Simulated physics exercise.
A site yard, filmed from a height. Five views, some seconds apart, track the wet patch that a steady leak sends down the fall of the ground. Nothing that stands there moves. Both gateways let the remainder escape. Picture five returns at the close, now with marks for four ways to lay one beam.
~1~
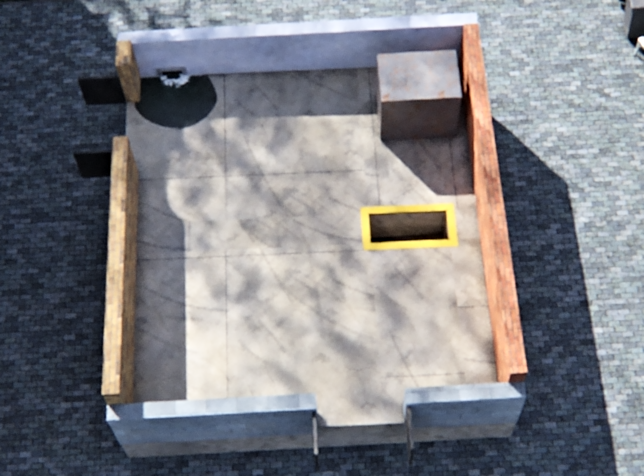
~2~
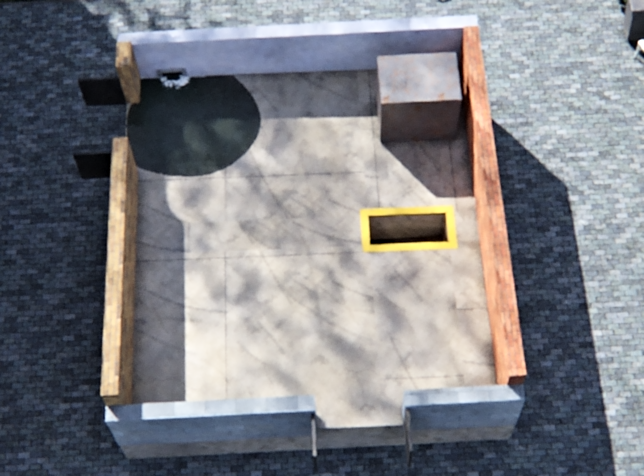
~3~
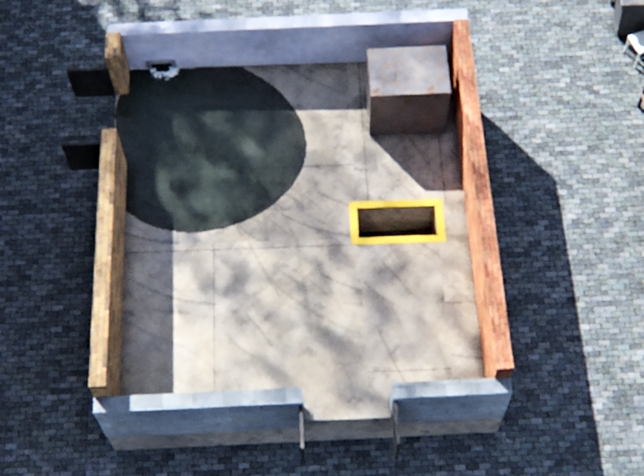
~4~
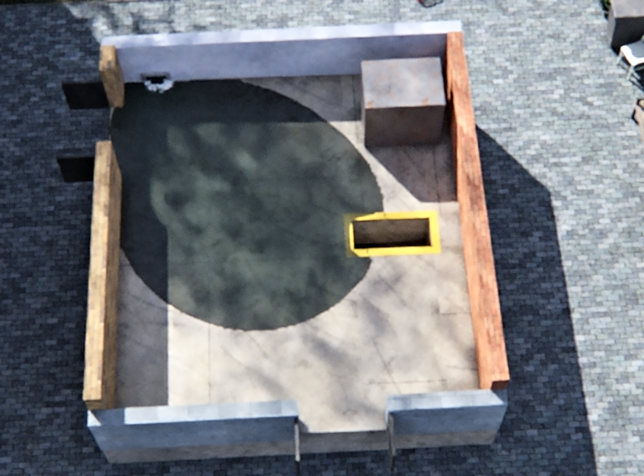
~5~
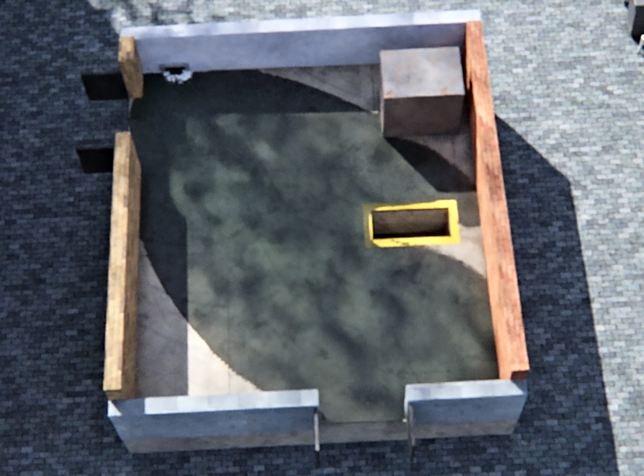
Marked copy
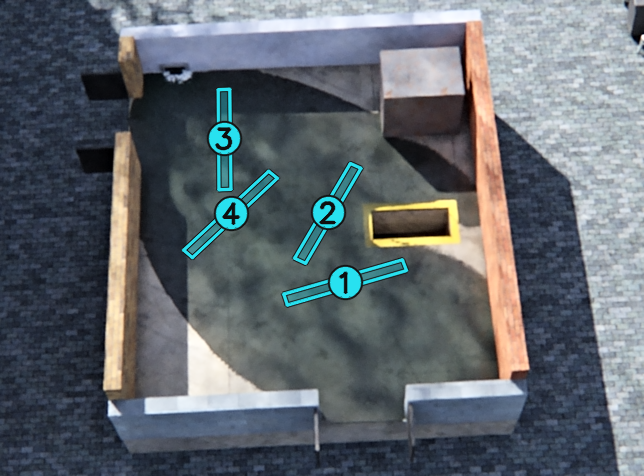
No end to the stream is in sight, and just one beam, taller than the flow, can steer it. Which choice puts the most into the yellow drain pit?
Spot 1.
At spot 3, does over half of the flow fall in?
No, it does not.
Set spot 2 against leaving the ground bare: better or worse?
Spot 2 is worse.
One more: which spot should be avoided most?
Spot 2.
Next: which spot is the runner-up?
It is 4.
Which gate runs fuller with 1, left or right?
The right one.
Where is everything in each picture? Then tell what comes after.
The first picture shows outfall at (172, 72); yellow drain pit at (409, 227); open gate at (360, 410); open gate at (139, 136); front seen at (196, 116), 3 % of the ground wet; yellow drain pit still dry.
The second picture shows front seen at (225, 162), 11 % of the ground wet; yellow drain pit still dry.
The third picture shows front seen at (243, 215), 24 % of the ground wet; yellow drain pit still dry.
The fourth picture shows front seen at (356, 282), 47 % of the ground wet; yellow drain pit taking water.
The fifth picture shows front seen at (490, 359), 74 % of the ground wet; yellow drain pit taking water.
On the marked copy, 1 from (285, 299) to (404, 265); 2 from (300, 260) to (355, 165); 3 from (224, 189) to (223, 89); 4 from (188, 253) to (273, 174).
With 1, about 51 % of the stream goes into the yellow drain pit, about 45 % out by the gates.
With 2, about 19 % of the stream goes into the yellow drain pit, about 79 % out by the gates.
With 3, about 28 % of the stream goes into the yellow drain pit, about 71 % out by the gates.
With 4, about 37 % of the stream goes into the yellow drain pit, about 60 % out by the gates.
